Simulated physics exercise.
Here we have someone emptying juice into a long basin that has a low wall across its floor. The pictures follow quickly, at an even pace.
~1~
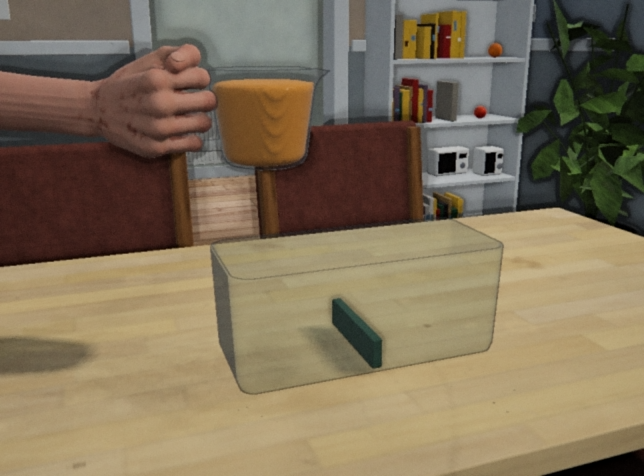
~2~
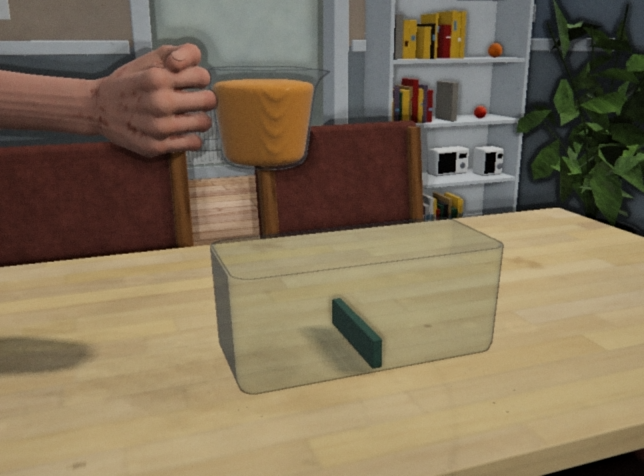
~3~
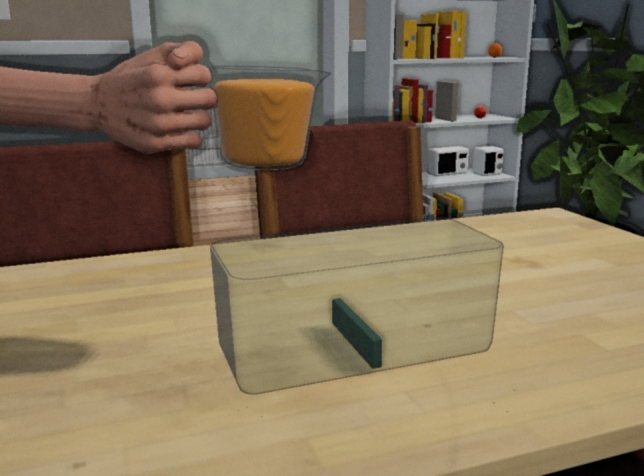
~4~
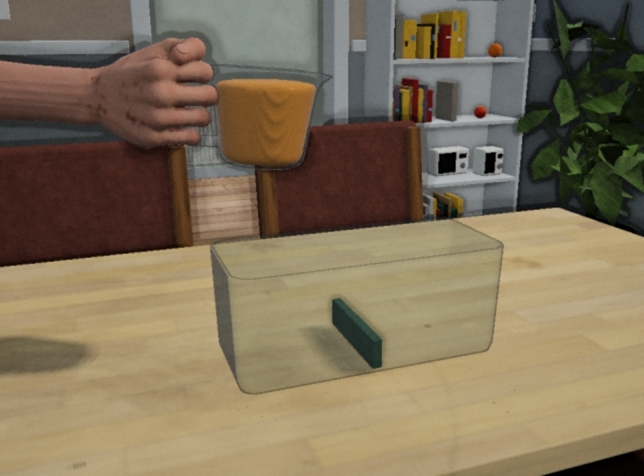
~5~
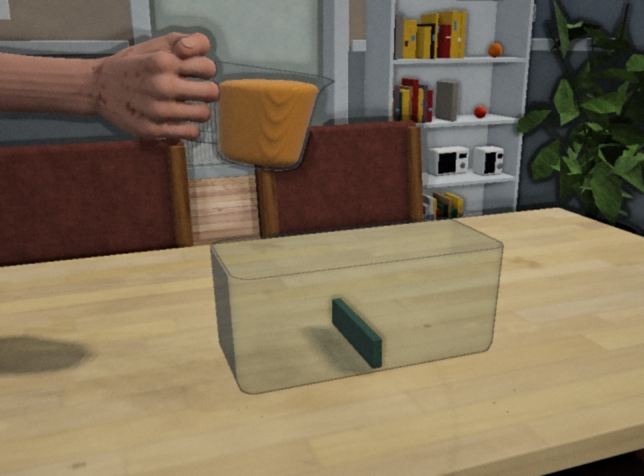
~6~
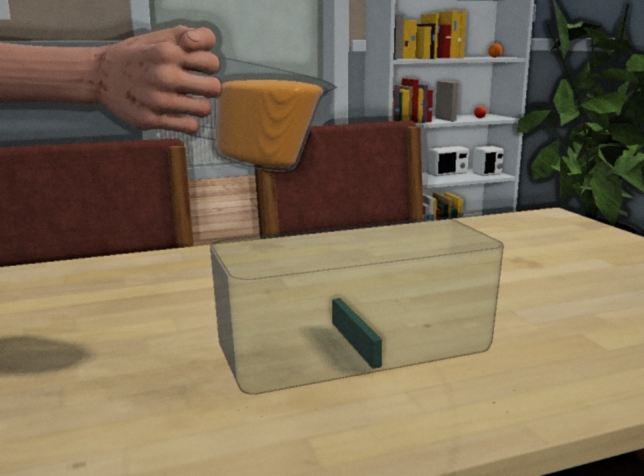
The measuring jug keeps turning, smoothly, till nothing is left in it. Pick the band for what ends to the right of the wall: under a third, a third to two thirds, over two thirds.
The share right of the wall is over two thirds.
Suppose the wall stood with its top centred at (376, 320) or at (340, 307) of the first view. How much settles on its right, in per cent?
The first gives 55 %, the second 85 %.
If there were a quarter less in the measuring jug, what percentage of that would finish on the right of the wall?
Near 75 %.
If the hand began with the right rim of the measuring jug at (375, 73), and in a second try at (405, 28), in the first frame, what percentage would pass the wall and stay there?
About 90 and 50 per cent.
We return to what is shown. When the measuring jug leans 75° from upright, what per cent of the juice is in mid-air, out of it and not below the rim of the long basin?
Roughly 25 in a hundred.
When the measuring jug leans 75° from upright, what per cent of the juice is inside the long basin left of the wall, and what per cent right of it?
The left part 0 per cent, the right part 15.
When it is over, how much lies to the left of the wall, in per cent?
Some 20 per cent.
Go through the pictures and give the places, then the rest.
Tilt 0°; pouring edge (329, 69); surface from (211, 85) to (310, 82); the long basin's rim runs from (220, 262) to (476, 232); the wall's top is at (356, 319), in the first frame.
Tilt 1°; pouring edge (329, 70); surface from (212, 85) to (310, 83), in the second frame.
Tilt 2°; pouring edge (330, 72); surface from (214, 84) to (311, 84), in the third frame.
Tilt 5°; pouring edge (332, 75); surface from (214, 84) to (312, 84), in the fourth frame.
Tilt 9°; pouring edge (334, 80); surface from (216, 85) to (315, 85), in the fifth frame.
Tilt 13°; pouring edge (336, 86); surface from (219, 87) to (320, 86), in the sixth frame.
A moment on, the measuring jug is tipped on its side and 59 per cent is still to pour, 0 is left of the wall and 13 right of it.
Next, the measuring jug is tipped right over and 6 per cent is still to pour, 12 is left of the wall and 73 right of it.
Then the measuring jug is tipped right over and 0 per cent is still to pour, 22 is left of the wall and 78 right of it.
Later the measuring jug is tipped right over and 0 per cent is still to pour, 22 is left of the wall and 77 right of it.
At rest 22 per cent lies left of the wall, 77 right of it and 1 outside.
